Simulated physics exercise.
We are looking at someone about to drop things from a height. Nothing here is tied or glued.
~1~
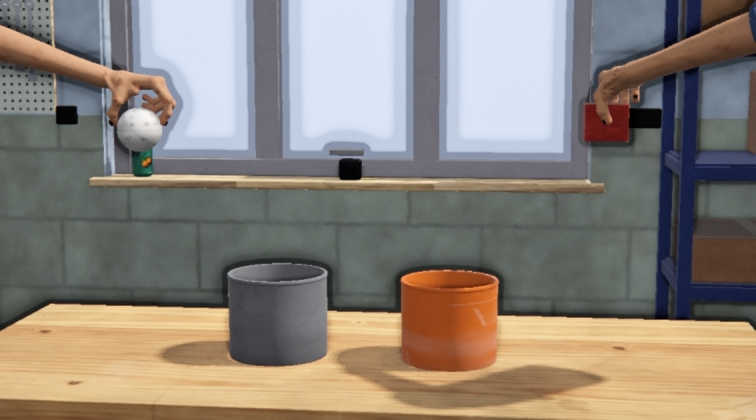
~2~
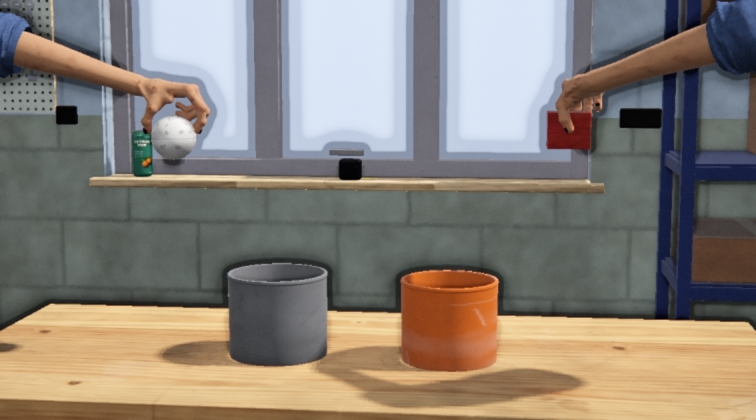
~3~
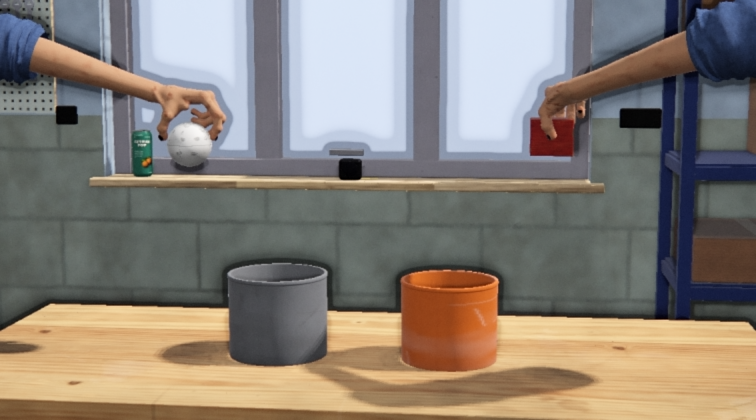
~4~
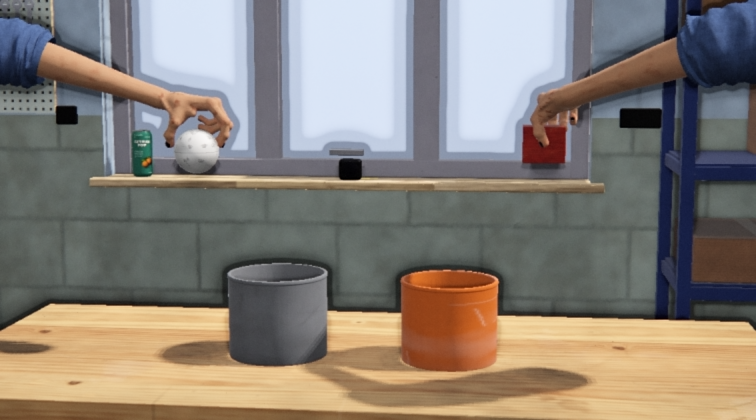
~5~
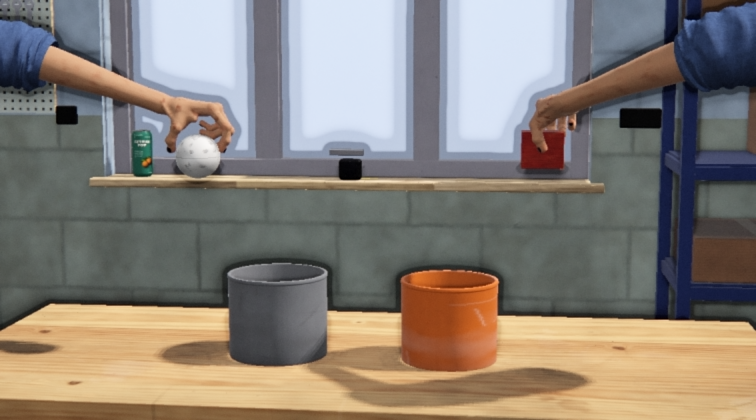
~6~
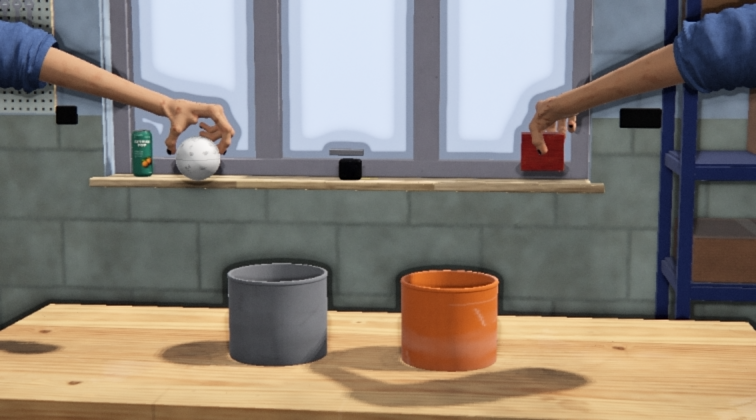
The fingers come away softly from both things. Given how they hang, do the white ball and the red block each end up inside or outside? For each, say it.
The white ball is not received; the red block is not received.
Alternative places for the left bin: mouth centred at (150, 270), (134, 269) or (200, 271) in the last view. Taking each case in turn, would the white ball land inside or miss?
It stays out, stays out, makes it in.
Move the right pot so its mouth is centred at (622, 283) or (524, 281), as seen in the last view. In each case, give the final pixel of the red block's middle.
Final spots, roughly: (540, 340) and (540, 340).
Then, 0.22 s after the last picture, white ball falling near (200, 240); red block falling near (541, 236).
At rest, the white ball misses, near (202, 330); the red block misses, near (539, 344).
